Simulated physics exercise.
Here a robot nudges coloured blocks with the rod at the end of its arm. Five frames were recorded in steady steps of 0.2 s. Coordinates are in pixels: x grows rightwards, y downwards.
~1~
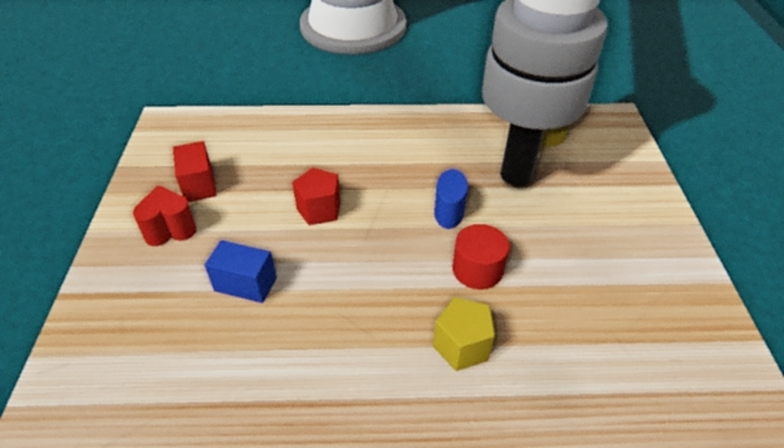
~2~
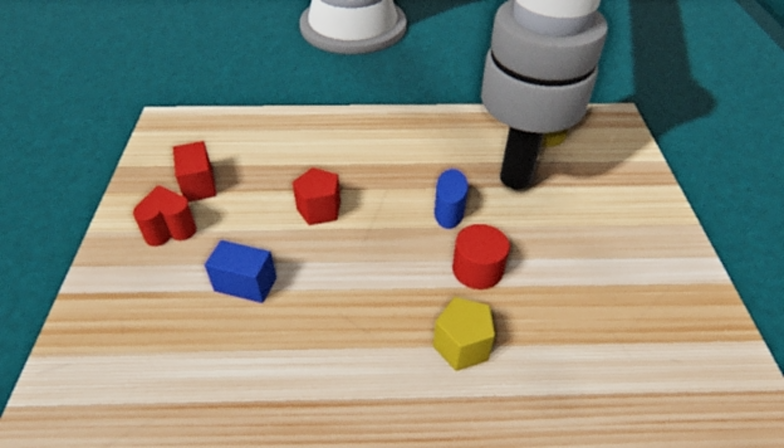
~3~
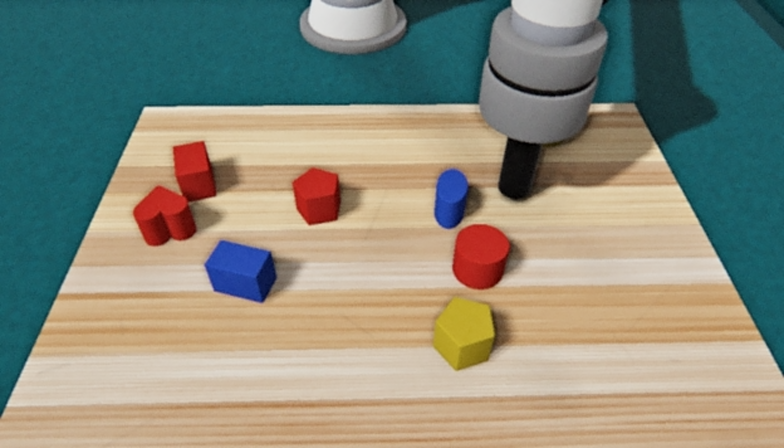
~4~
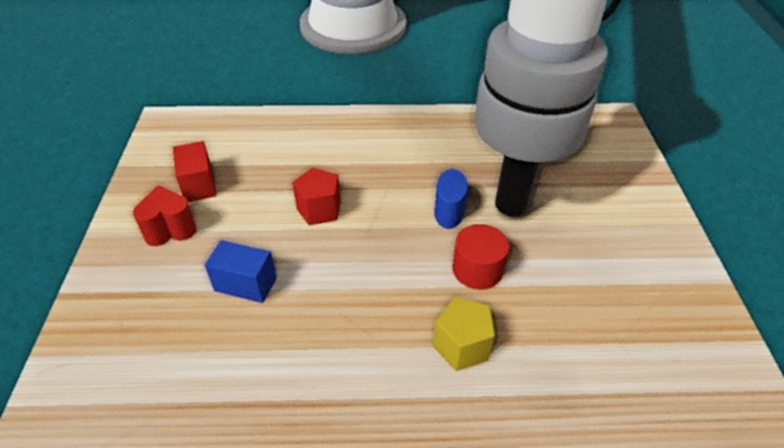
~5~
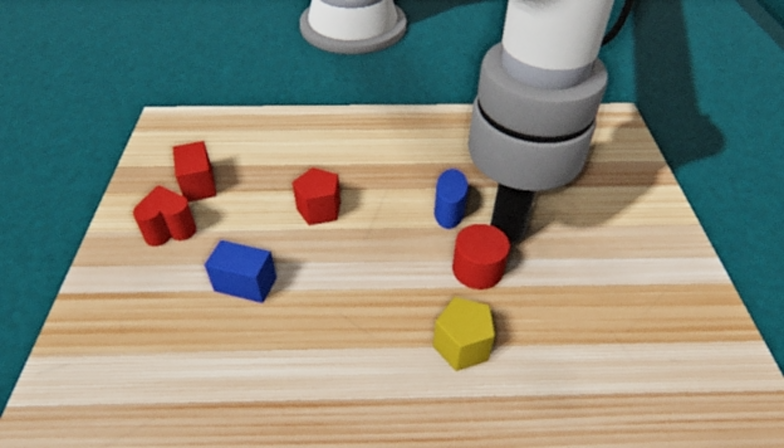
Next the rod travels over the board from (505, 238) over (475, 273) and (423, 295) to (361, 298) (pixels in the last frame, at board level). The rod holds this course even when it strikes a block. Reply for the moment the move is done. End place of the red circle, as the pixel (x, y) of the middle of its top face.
In the picture, that point is around (398, 313).
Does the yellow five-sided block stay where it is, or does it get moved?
It ends up somewhere else.
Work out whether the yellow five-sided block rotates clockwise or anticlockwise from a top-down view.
Direction: Anticlockwise.
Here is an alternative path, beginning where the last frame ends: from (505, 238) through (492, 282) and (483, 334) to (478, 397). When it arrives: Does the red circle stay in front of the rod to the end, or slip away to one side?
Slid off.
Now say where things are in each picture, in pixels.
Rod's lower end (516, 176); blue elliptical block (452, 184); yellow five-sided block (467, 320); red circle (483, 242), in the first frame.
Rod (516, 179); blocks still, in the second frame.
Rod (514, 188); blocks still, in the third frame.
Rod (511, 205); blocks still, in the fourth frame.
Rod (507, 230); blue elliptical block (452, 184); yellow five-sided block (467, 320); red circle (483, 242), in the fifth frame.
The first path, step by step. One third of the way, rod (476, 266); red circle (451, 274).
Two thirds of the way, rod (423, 288); yellow five-sided block (462, 333), turned 50° anticlockwise; red circle (407, 306).
At the end, rod (360, 291); blue elliptical block still; yellow five-sided block (462, 333), turned 50° anticlockwise; red circle (398, 313).
